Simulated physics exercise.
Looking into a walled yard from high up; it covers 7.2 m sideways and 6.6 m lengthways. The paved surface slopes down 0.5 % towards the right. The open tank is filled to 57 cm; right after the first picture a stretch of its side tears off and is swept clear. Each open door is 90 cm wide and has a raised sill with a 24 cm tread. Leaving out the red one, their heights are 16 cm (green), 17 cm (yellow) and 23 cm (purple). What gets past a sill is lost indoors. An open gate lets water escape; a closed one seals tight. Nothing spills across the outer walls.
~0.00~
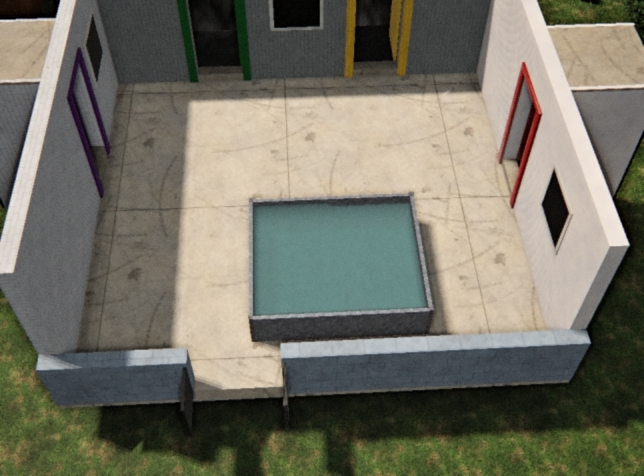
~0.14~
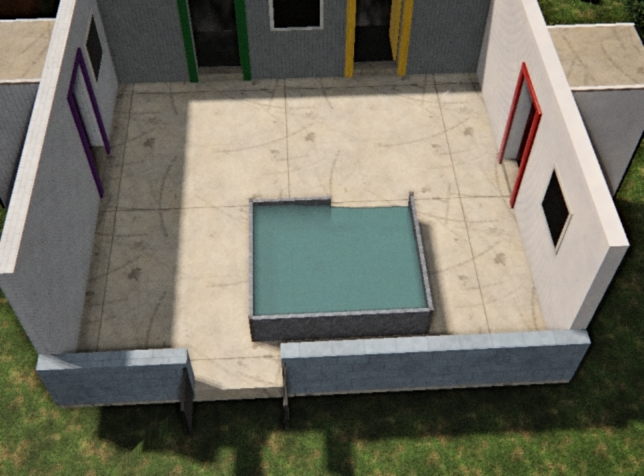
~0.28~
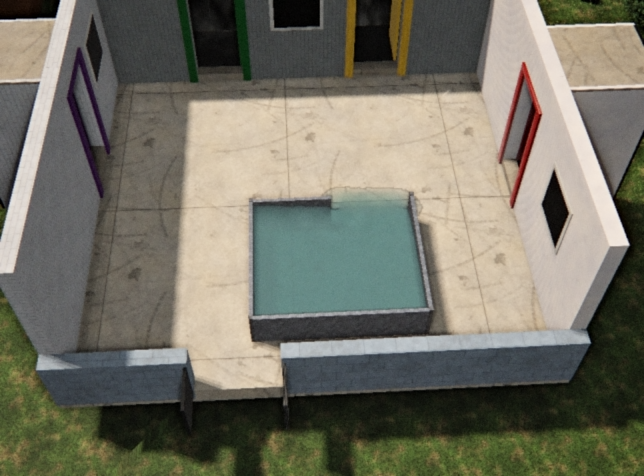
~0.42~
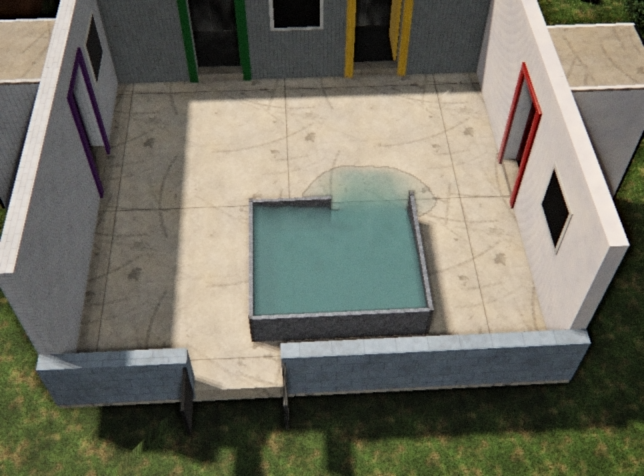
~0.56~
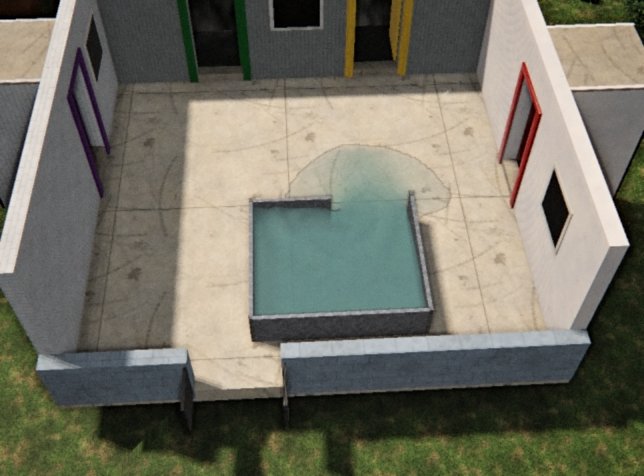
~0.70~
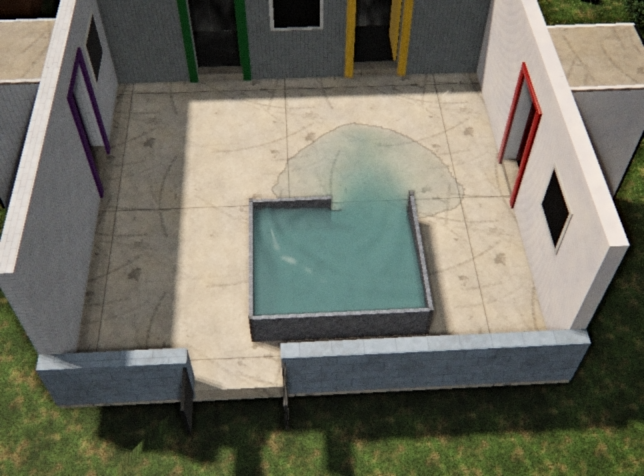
The video shows a walled yard with coloured door surrounds and an open tank of blue-green water; a section of the tank's far side disappears, and water pours through the gap, spreading in a widening fan across the paved floor.
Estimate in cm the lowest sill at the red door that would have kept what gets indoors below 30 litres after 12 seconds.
About 9 cm.
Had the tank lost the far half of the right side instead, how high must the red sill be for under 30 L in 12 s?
Then roughly 20 cm.
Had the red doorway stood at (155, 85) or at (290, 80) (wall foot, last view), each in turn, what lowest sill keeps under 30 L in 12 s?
About 9.0 and 13.5 cm.
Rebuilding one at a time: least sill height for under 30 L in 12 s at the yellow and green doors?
Roughly 20 cm at yellow and 5.5 cm at green.
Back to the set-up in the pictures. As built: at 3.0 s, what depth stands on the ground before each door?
In cm: Green 10, yellow 26, purple 0, red 6.
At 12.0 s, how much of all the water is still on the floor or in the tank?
Roughly 96 in a hundred.
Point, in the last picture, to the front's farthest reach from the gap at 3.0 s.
Near (146, 86).
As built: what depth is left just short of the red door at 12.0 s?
Roughly 8.0 cm deep.
After 1.4 s water covers 30 % of the floor, deepest (36 cm) near (392, 217); it has not reached the red door.
After 3.0 s water covers 40 % of the floor, deepest (35 cm) near (425, 77); 6 cm at the red door, 0 litres in over its 14 cm sill.
After 12.0 s water covers 100 % of the floor, deepest (11 cm) near (532, 360); 8 cm at the red door, 1 litre in over its 14 cm sill.
At the red door as built, the water arrived by 1.9 s and peaked near 14 cm at 6.2 s.
Run again over the same 12 s with other heights there, 53 litres in over 7.5 cm, 14 litres over 10.5 cm. The limit of 30 litres is kept from about 9 cm up.
